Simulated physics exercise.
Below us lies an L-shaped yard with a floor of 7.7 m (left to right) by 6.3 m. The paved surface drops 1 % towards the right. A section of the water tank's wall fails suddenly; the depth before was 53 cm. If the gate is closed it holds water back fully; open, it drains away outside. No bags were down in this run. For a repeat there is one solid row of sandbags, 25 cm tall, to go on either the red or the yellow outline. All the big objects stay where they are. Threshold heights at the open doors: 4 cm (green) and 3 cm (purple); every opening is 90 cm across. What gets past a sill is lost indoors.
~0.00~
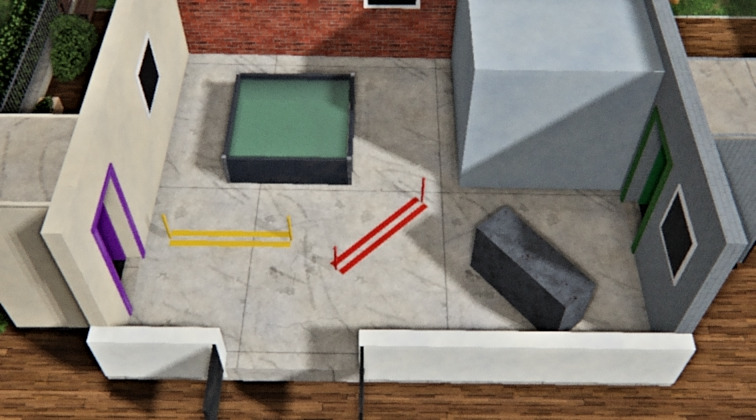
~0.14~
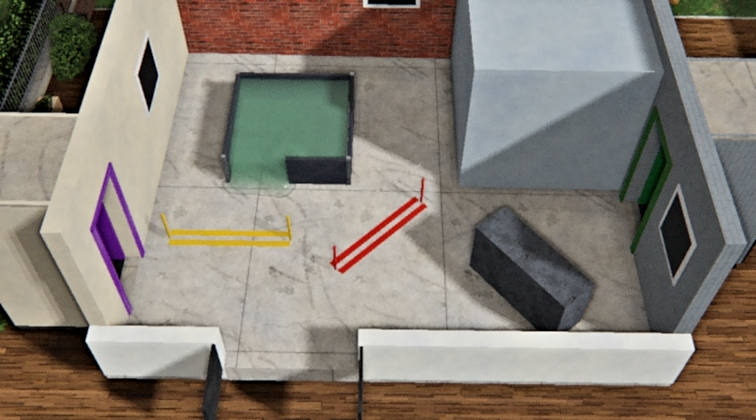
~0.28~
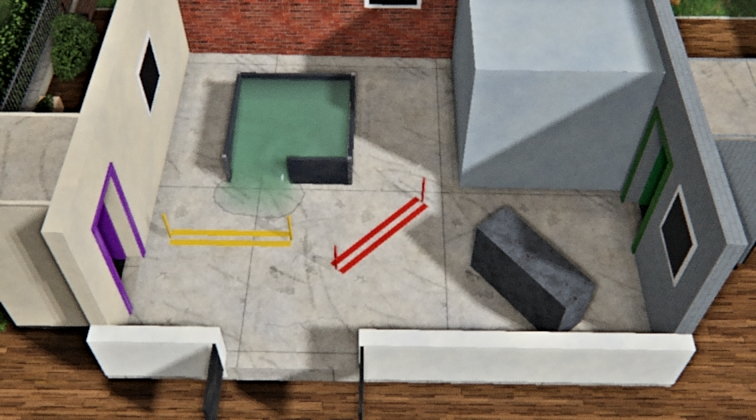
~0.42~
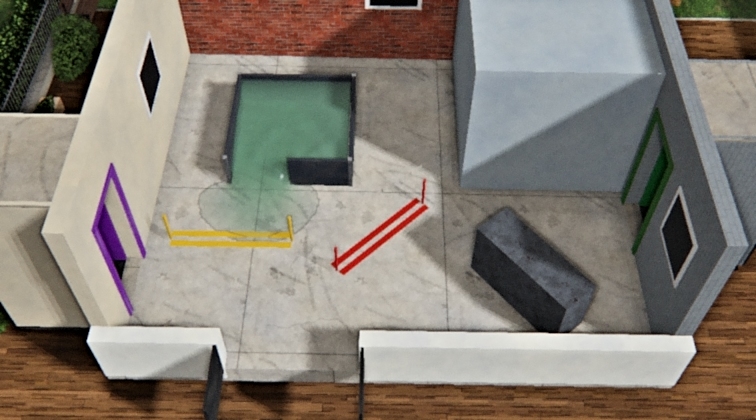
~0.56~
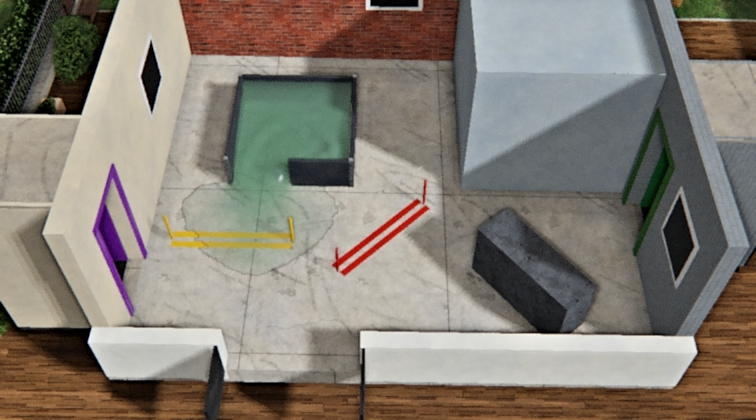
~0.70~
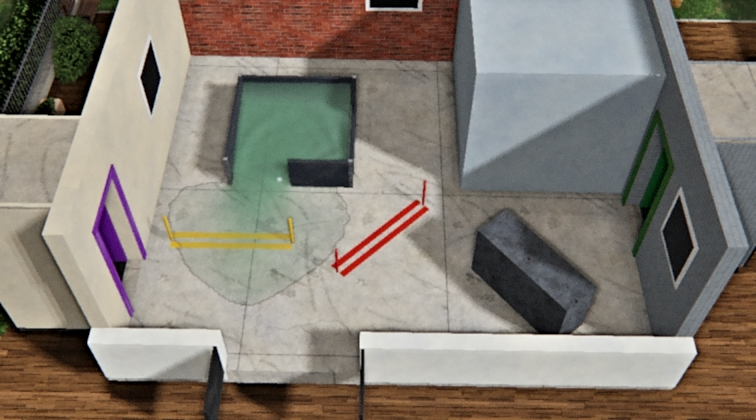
In this clip, part of the front wall of a dark-sided tank of green water opens in a walled yard, and water pours through the gap, spreading across the paving in a widening, thin sheet over the yellow outline.
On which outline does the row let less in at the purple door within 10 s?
The yellow mark.
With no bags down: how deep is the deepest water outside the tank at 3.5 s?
About 17 cm.
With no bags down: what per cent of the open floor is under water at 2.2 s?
Near 30 per cent is wet.
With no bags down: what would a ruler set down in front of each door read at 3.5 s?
In cm: Green 0, purple 12.
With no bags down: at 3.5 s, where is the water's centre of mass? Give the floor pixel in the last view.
Around (274, 201).
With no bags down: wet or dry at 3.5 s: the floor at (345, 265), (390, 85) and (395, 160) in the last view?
In turn: Under water, still dry, still dry.
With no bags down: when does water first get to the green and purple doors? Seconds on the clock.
Green 8.5 s, purple 1.3 s.
After 1.4 s water covers 25 % of the floor and is deepest (30 cm) near (249, 188) in the run without bags; in at the purple door, 0 L with no bags, 0 L with the row on red, 0 L on yellow.
After 2.2 s water covers 30 % of the floor and is deepest (32 cm) near (128, 330) in the run without bags; in at the purple door, 18 L with no bags, 23 L with the row on red, 0 L on yellow.
After 3.5 s water covers 35 % of the floor and is deepest (17 cm) near (198, 289) in the run without bags; in at the purple door, 59 L with no bags, 67 L with the row on red, 1 L on yellow.
After 6.0 s water covers 40 % of the floor and is deepest (12 cm) near (123, 352) in the run without bags; in at the purple door, 137 L with no bags, 143 L with the row on red, 3 L on yellow.
After 10.0 s water covers 55 % of the floor and is deepest (10 cm) near (527, 361) in the run without bags; in at the purple door, 174 L with no bags, 180 L with the row on red, 4 L on yellow.
